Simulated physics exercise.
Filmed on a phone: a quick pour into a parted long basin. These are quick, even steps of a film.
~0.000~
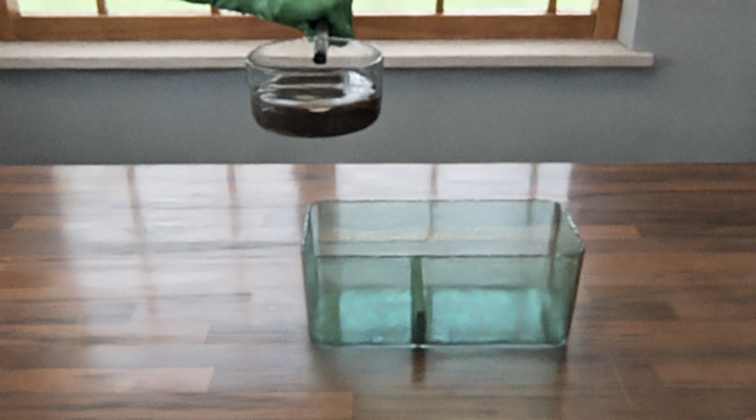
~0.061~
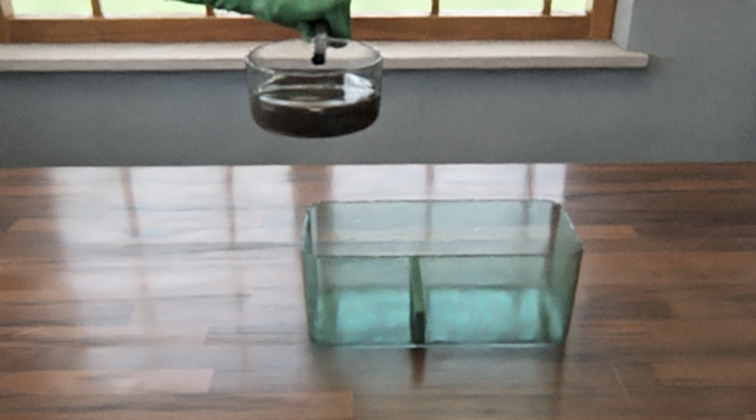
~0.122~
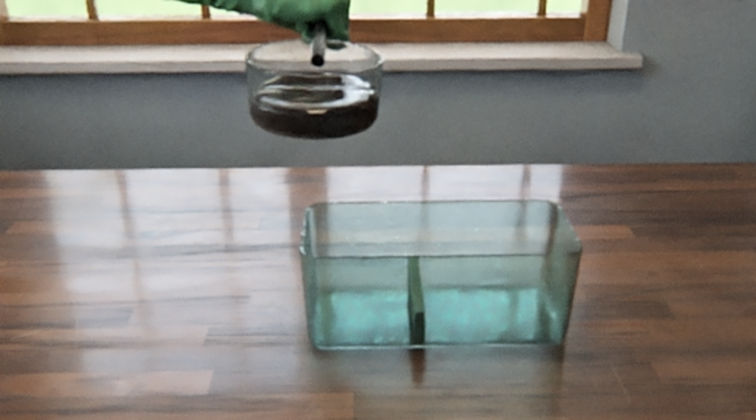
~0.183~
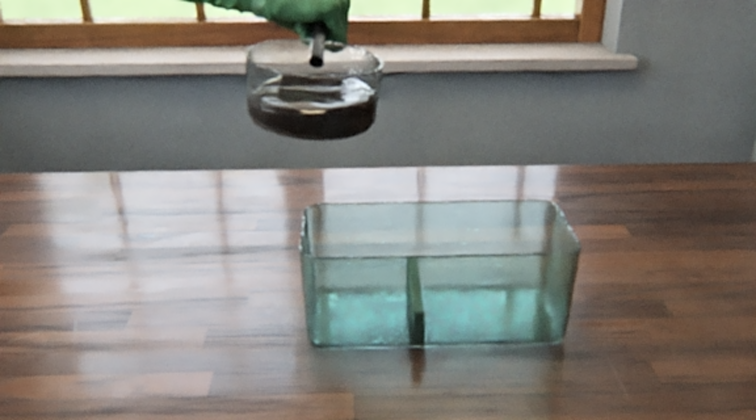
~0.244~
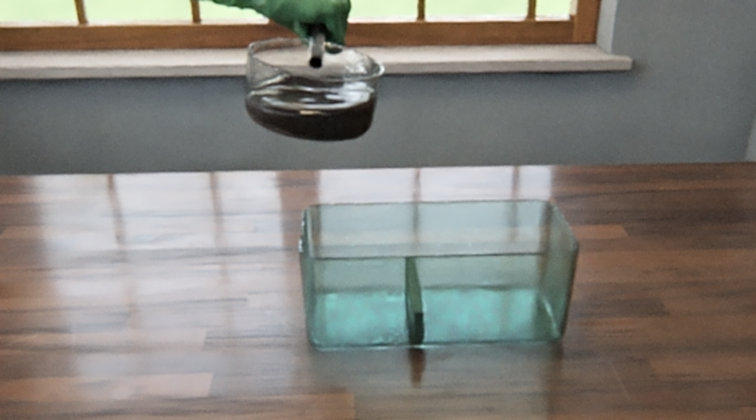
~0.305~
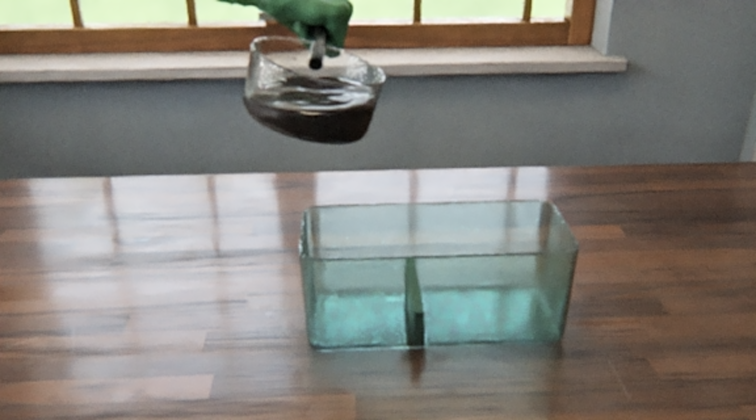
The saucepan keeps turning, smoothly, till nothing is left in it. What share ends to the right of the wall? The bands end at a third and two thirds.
The share right of the wall is from a third to two thirds.
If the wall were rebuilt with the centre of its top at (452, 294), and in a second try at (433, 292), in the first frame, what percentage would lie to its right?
First some 10, then 35 per cent.
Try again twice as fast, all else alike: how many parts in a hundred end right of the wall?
Near 45 %.
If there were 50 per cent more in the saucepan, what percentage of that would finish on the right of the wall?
Some 70 per cent.
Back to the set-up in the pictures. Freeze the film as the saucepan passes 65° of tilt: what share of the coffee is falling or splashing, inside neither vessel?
Roughly 30 in a hundred.
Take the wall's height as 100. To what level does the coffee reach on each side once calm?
Left: 20 %. Right: 30 %.
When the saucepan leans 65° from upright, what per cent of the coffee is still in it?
Close to 70 per cent.
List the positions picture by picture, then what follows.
In the first picture, it leans 0°; its right rim is at (382, 57); the coffee meets the walls at (254, 89) and (378, 88); the long basin's rim runs from (305, 229) to (573, 227); the wall's top is at (418, 283).
In the second picture, it leans 1°; its right rim is at (381, 58); the coffee meets the walls at (253, 88) and (378, 88).
In the third picture, it leans 3°; its right rim is at (381, 61); the coffee meets the walls at (252, 89) and (377, 89).
In the fourth picture, it leans 6°; its right rim is at (382, 65); the coffee meets the walls at (251, 90) and (375, 91).
In the fifth picture, it leans 10°; its right rim is at (382, 71); the coffee meets the walls at (249, 91) and (375, 92).
In the sixth picture, it leans 15°; its right rim is at (383, 78); the coffee meets the walls at (247, 91) and (375, 93).
A moment on, the saucepan is tipped part way and 69 per cent is still to pour, 2 is left of the wall and 1 right of it.
Next, the saucepan is tipped on its side and 19 per cent is still to pour, 12 is left of the wall and 50 right of it.
Then the saucepan is tipped on its side and 2 per cent is still to pour, 34 is left of the wall and 59 right of it.
Later the saucepan is tipped on its side and 0 per cent is still to pour, 39 is left of the wall and 59 right of it.
At rest 40 per cent lies left of the wall, 59 right of it and 1 outside.
